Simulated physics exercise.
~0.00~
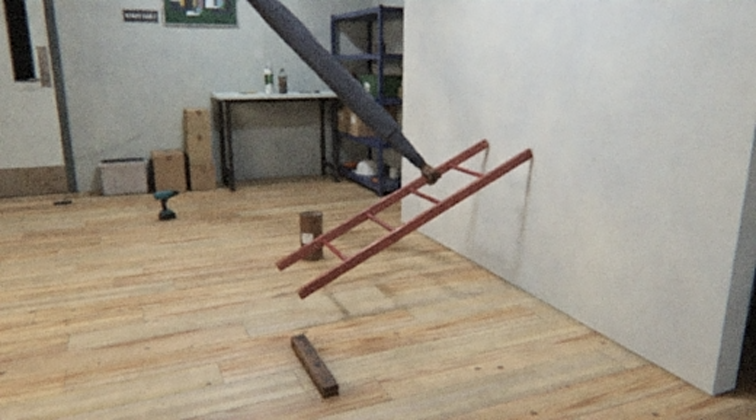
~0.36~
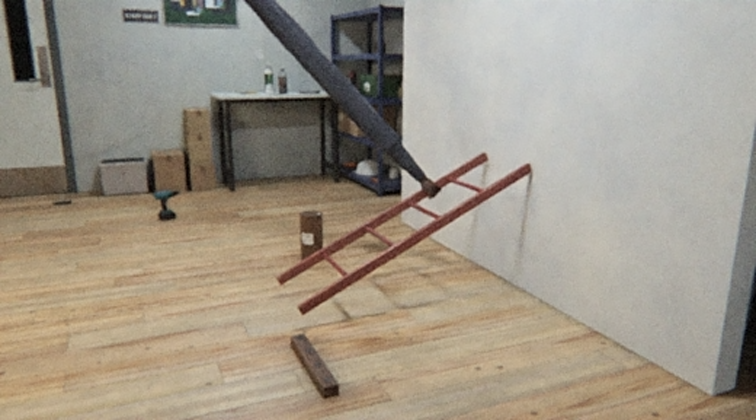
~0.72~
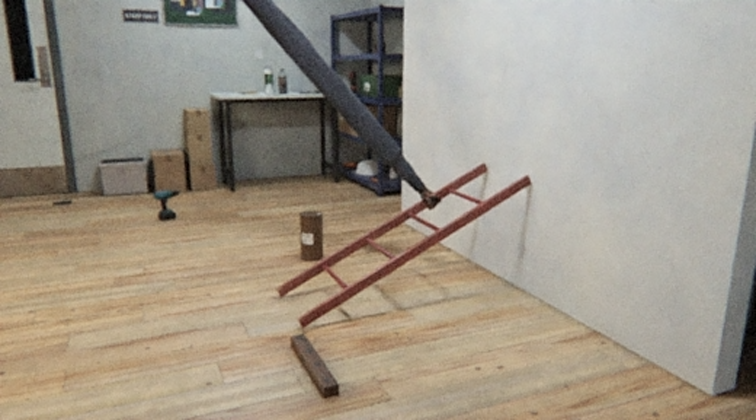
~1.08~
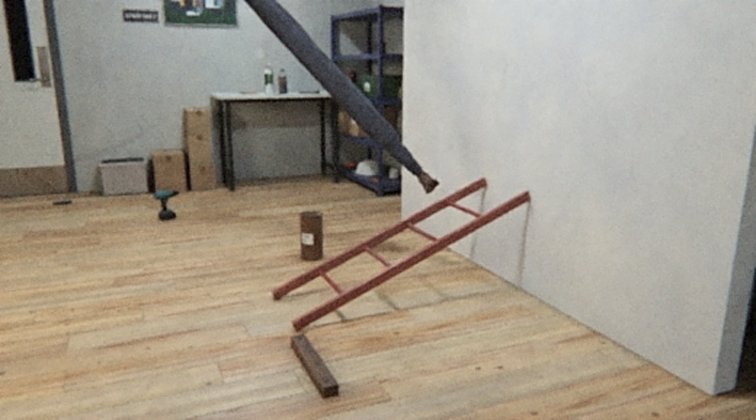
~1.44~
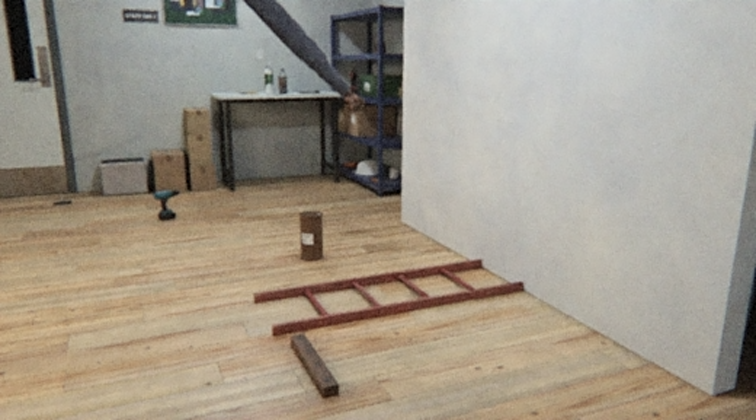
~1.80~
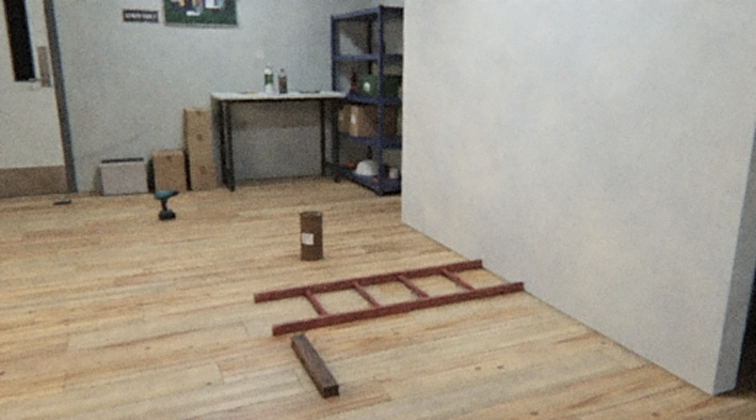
In a workshop with a wooden floor, a dark arm lowers a red ladder-like rack against a white wall, then lets go and withdraws; the rack slides down and ends flat on the floor, while the batten and brown canister stay put.
